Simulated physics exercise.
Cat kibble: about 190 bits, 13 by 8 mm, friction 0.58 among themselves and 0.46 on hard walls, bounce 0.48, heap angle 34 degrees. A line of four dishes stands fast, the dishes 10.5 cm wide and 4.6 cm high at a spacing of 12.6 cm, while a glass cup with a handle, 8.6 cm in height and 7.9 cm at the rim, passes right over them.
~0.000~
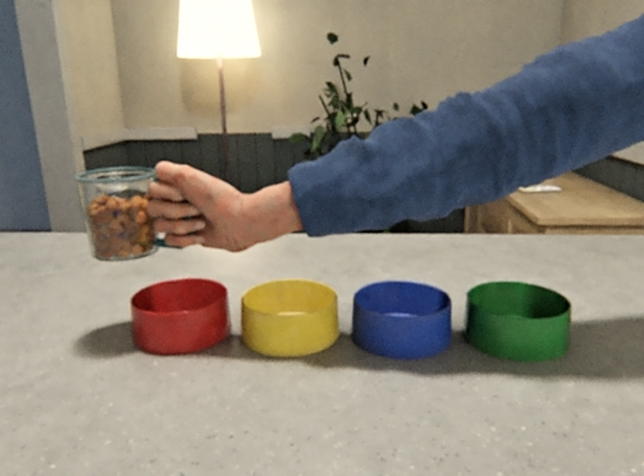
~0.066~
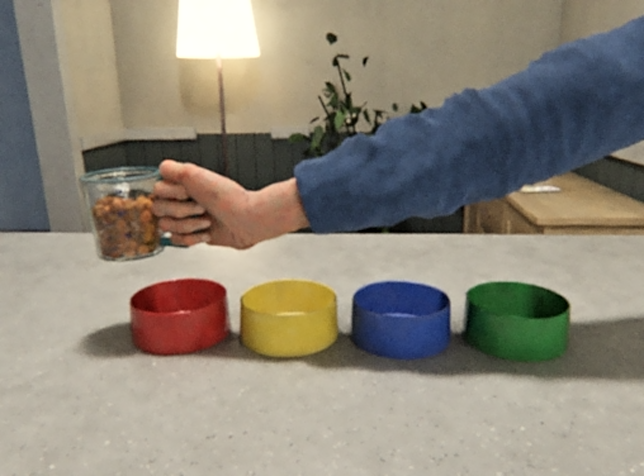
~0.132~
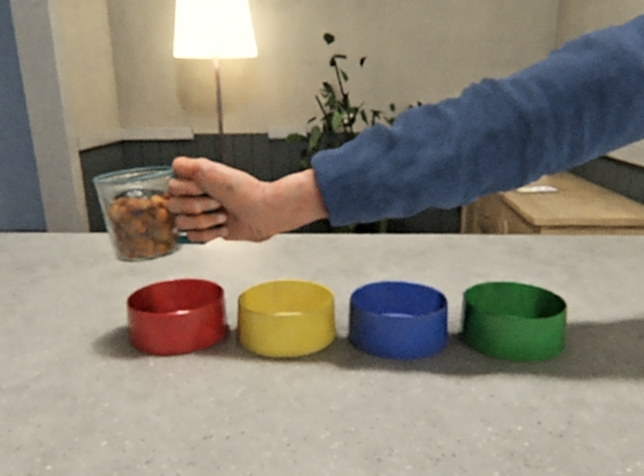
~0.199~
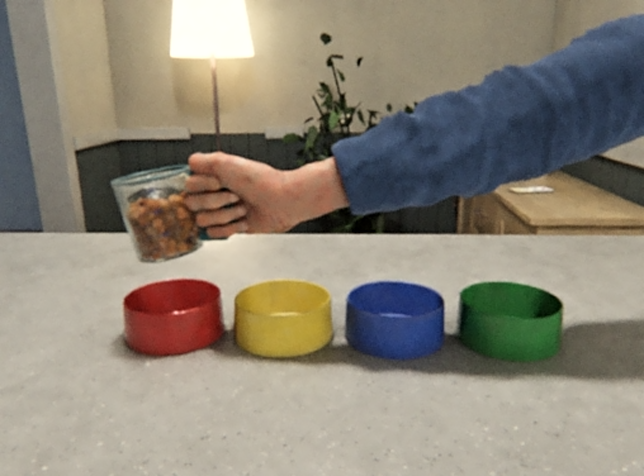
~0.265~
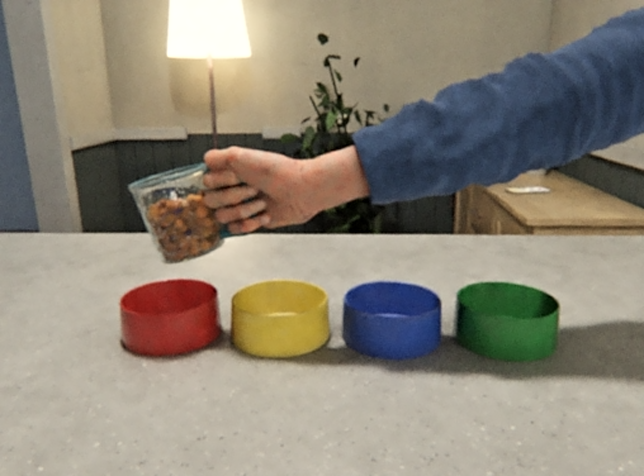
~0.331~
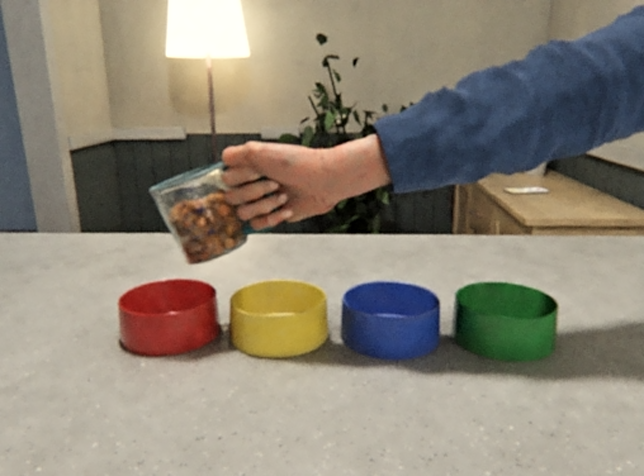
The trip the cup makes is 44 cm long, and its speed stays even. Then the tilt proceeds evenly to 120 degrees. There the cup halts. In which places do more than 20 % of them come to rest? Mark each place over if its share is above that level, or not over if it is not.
Red dish: Not over, blue dish: Not over, green dish: Over, yellow dish: Not over, counter: Over.
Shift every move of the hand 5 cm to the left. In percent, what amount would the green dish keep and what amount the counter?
Then the green dish would get 0 and the counter 0.
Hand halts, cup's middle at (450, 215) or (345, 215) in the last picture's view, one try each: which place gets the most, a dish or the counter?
On the first run most goes to blue, and on the second to yellow.
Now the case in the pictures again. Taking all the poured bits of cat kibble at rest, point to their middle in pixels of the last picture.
Close to pixel (479, 327).
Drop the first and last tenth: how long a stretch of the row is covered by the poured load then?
I'd estimate close to 8 cm.
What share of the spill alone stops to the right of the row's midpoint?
Share: About 100 in a hundred.
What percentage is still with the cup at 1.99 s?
About 15 percent of the load.
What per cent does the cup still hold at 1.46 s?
I'd put it at roughly 100 per cent.
Then, at 1.01 s, tilt 66 degrees; cup holds 100 %.
After 1.46 s, tilt 98 degrees; cup holds 100 %.
After 1.99 s, tilt 120 degrees; cup holds 15 %, green 60 %.
In the end, at 2.9 s, red 0 %, blue 0 %, green 70 %, yellow 0 %, counter 30 %.
